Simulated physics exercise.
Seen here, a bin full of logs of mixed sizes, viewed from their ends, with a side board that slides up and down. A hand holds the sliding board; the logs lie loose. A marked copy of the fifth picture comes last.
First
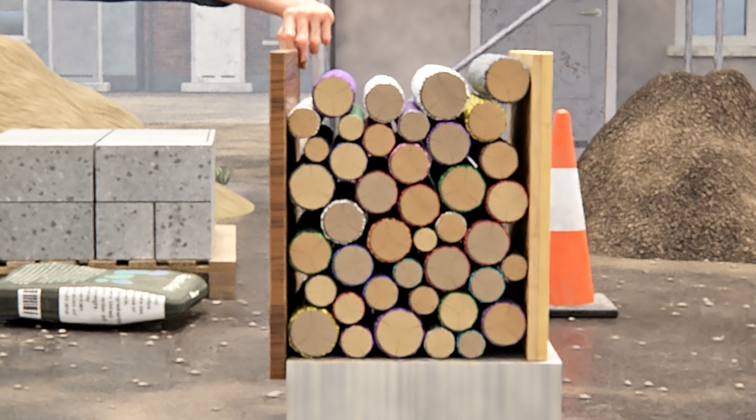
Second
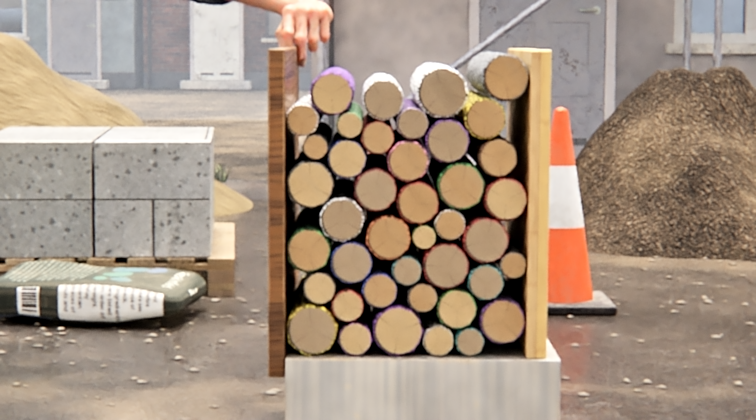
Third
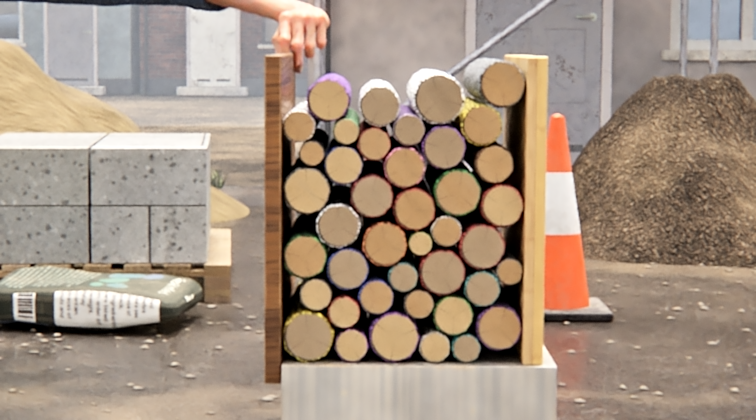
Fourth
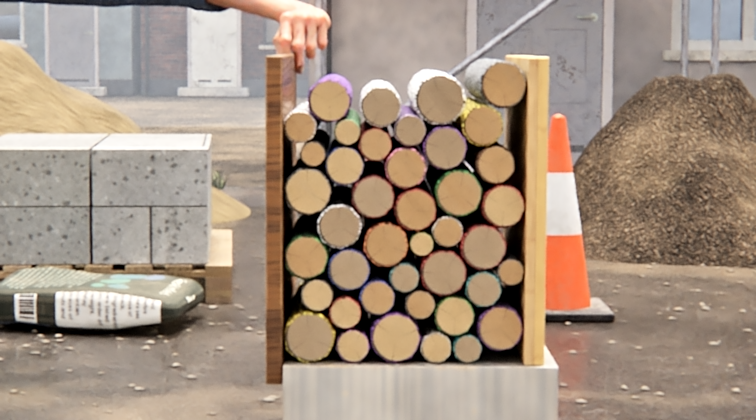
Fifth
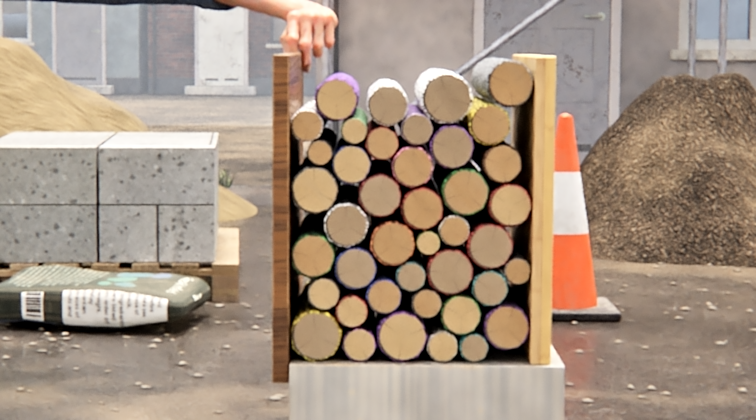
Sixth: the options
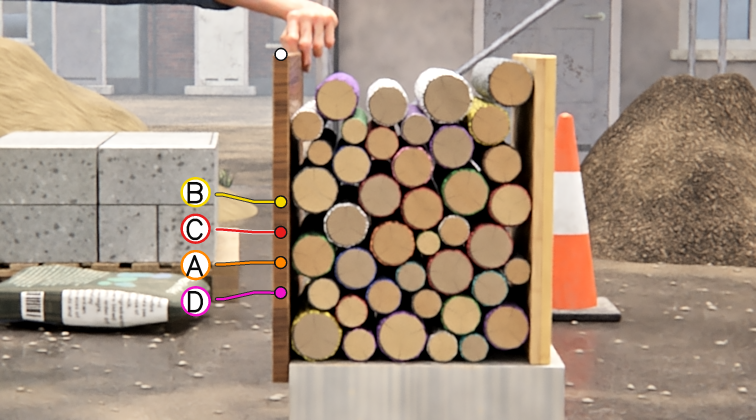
At a construction site, a hand holds the board beside stacked logs, which barely move.
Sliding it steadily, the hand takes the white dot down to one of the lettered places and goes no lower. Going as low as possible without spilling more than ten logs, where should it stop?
The lowest mark that will do is A.
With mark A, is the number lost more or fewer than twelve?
Fewer than twelve.
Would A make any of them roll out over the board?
Yes, at A.
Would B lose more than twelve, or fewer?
Fewer than twelve.
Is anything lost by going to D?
Yes.
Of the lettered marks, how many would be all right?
The number is three.
On the marked copy, A at (281, 262); B at (281, 202); C at (281, 232); D at (281, 293); the white dot at (281, 54).
Taking A. A third of the way, top of the board (289, 142).
Two thirds of the way, top of the board (289, 237).
When it is over, top of the board (289, 262), nine out over the board.
As for the rest, B about six out over the board; C about six out over the board; D more than ten out over the board.
